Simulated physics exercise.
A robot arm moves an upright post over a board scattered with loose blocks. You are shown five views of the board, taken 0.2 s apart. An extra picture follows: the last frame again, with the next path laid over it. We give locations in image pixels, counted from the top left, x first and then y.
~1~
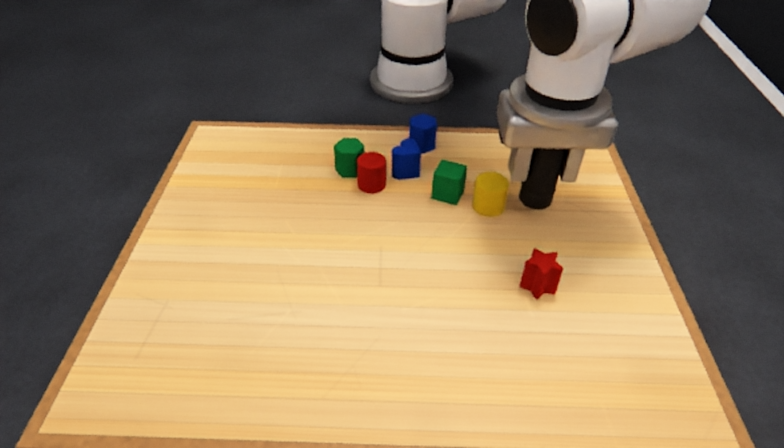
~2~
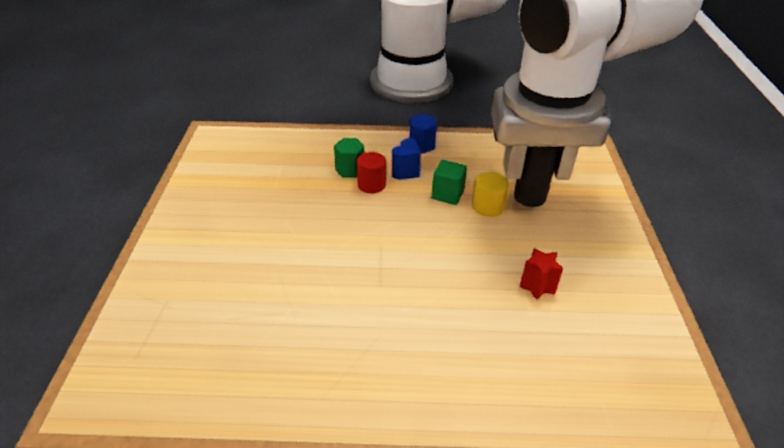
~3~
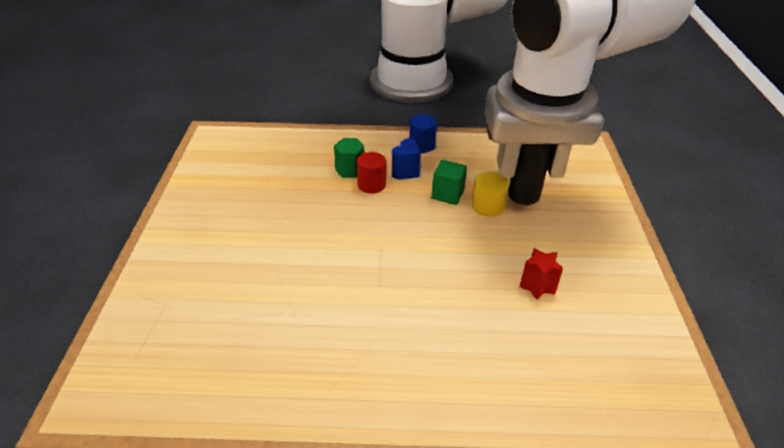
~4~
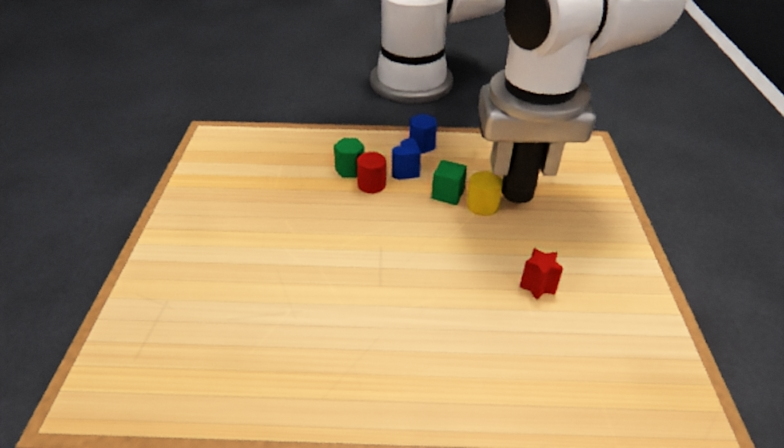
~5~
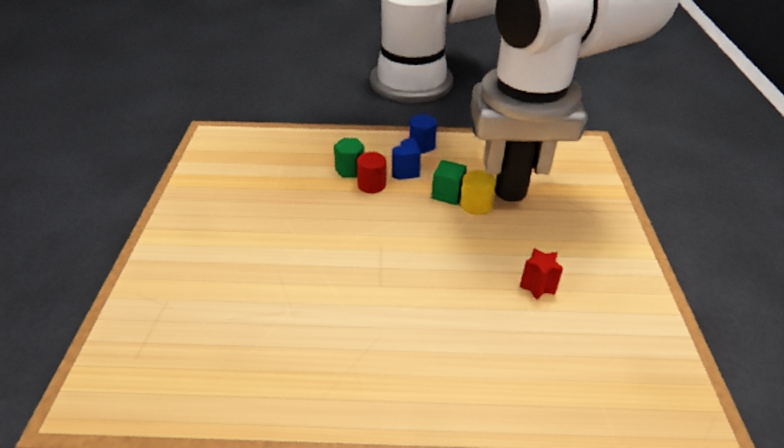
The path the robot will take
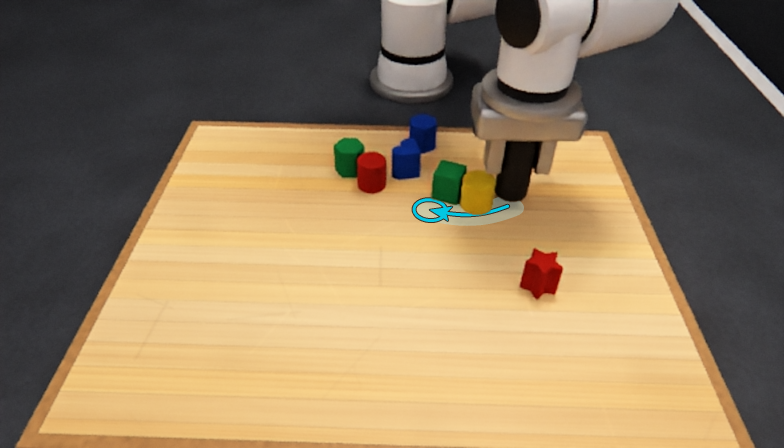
On a wooden board, a robot arm slides its dark post left, nudging a yellow round block toward a green one.
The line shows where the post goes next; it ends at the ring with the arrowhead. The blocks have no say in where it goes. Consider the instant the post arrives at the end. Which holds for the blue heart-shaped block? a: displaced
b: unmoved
The correct letter is b.
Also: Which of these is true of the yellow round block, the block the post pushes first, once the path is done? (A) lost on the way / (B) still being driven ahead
B (still being driven ahead)
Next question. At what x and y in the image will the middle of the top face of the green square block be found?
Its top face will be centred at roughly (424, 162).
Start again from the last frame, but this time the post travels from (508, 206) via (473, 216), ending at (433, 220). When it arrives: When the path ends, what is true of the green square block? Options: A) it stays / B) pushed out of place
That would be B.
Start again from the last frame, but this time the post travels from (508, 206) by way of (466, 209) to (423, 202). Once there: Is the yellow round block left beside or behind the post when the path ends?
I expect not.
Path on the board, from (508, 206) by way of (484, 213) and (457, 214) to (430, 210).
On the path given first. Halfway along, post at (472, 201); green square block at (431, 164), turned 55° clockwise; yellow round block at (442, 182).
At the end, post at (431, 196); blue heart-shaped block in place; green square block at (424, 162), turned 80° clockwise; yellow round block at (401, 176).
